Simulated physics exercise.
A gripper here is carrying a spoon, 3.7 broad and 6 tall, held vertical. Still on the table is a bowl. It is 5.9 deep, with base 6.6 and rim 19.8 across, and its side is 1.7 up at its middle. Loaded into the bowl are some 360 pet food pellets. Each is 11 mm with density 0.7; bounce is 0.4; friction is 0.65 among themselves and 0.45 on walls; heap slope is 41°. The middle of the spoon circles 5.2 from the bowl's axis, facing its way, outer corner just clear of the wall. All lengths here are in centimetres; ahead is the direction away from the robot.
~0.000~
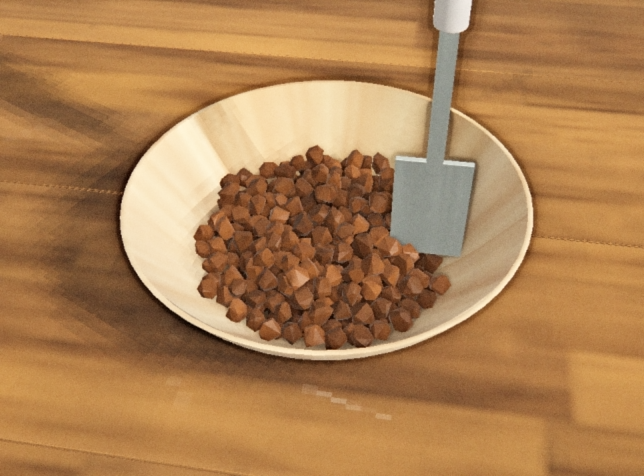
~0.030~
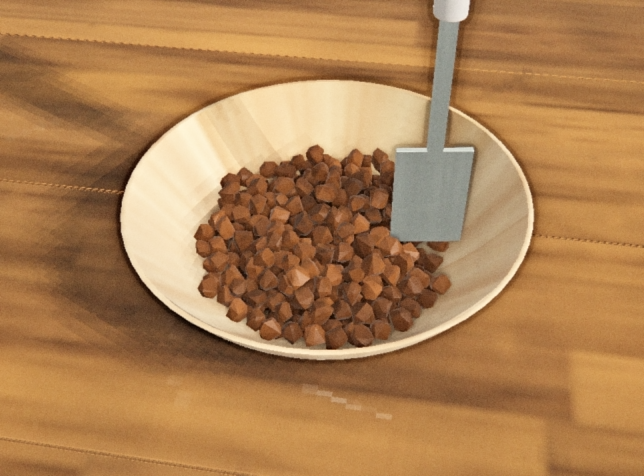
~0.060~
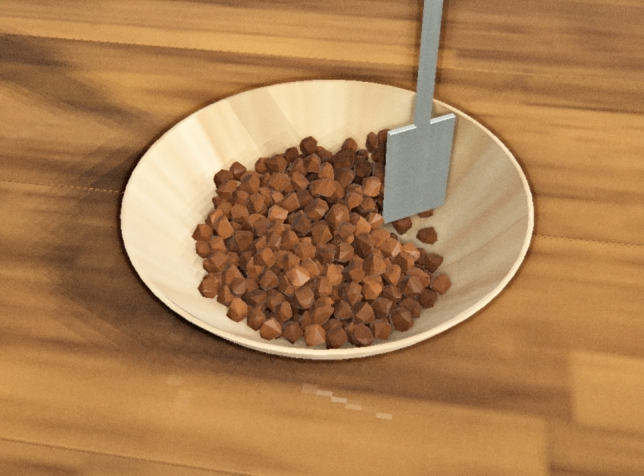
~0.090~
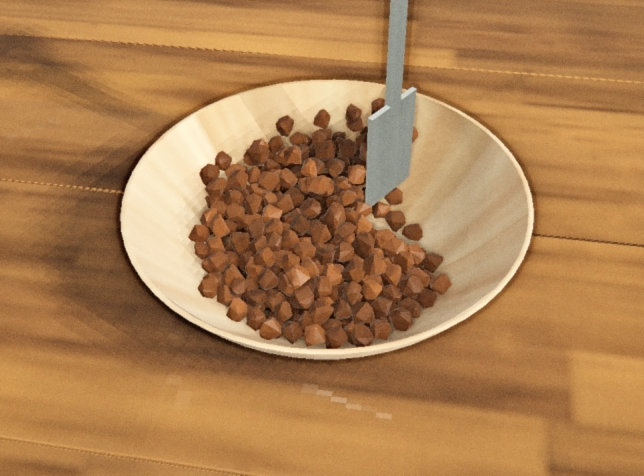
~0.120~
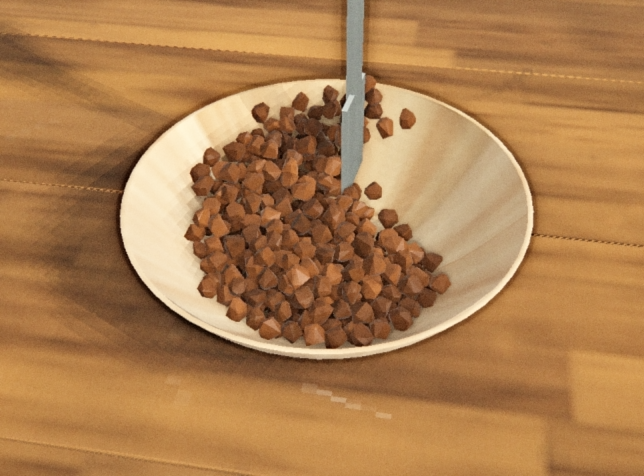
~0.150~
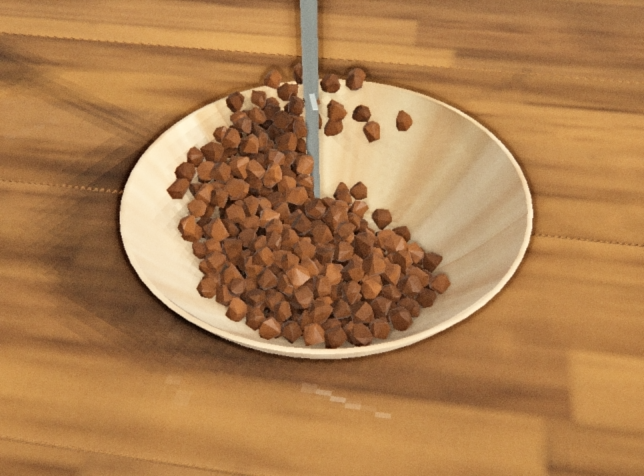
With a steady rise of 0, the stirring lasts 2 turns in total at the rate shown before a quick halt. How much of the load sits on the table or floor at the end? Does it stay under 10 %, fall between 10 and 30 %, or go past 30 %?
It goes past 30 %.
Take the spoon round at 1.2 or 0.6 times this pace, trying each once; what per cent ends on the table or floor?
It would be some 50 and 25 percent respectively.
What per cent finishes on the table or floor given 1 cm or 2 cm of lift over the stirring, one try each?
Close to 25 and 25 percent, in that order.
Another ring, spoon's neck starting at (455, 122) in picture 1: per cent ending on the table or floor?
Roughly 25 per cent.
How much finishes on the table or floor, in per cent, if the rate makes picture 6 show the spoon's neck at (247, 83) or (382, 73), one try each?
It comes to roughly 50 per cent and then 25 per cent.
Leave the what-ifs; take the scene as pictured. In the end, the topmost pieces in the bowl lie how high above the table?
Roughly 5.0 cm.
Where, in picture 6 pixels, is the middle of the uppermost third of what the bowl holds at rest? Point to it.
In the final view it lies around (382, 226).
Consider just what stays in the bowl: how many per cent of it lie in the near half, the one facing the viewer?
I'd put it at roughly 45 per cent.
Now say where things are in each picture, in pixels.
In the first picture, the spoon neck at (438, 135), 0° round; upper third of the load around (323, 223), from x 205 to 440, top at y 155; 363 in the bowl.
In the second picture, the spoon neck at (438, 124), 9° round; upper third of the load around (324, 223), from x 205 to 440, top at y 155.
In the third picture, the spoon neck at (424, 98), 33° round; upper third of the load around (322, 209), from x 200 to 440, top at y 140.
In the fourth picture, the spoon neck at (395, 78), 58° round; upper third of the load around (310, 186), from x 200 to 440, top at y 110.
In the fifth picture, the spoon neck at (354, 66), 83° round; upper third of the load around (298, 179), from x 195 to 440, top at y 85.
In the sixth picture, the spoon neck at (310, 65), 108° round; upper third of the load around (275, 173), from x 180 to 440, top at y 75; 363 in the bowl.
After 0.44 s, 346° round, highest piece 8 above the table; 291 in the bowl, 57 on the table or floor, 15 in flight or on the tool.
After 0.73 s, 224° round, highest piece 8 above the table; 238 in the bowl, 111 on the table or floor, 14 in flight or on the tool.
After 1.07 s, 0° round, highest piece 5 above the table; 218 in the bowl, 145 on the table or floor.
After 1.77 s, 0° round, highest piece 5 above the table; 218 in the bowl, 145 on the table or floor.
In the end, 218 in the bowl, 145 on the table or floor. That is 40 % on the table or floor.
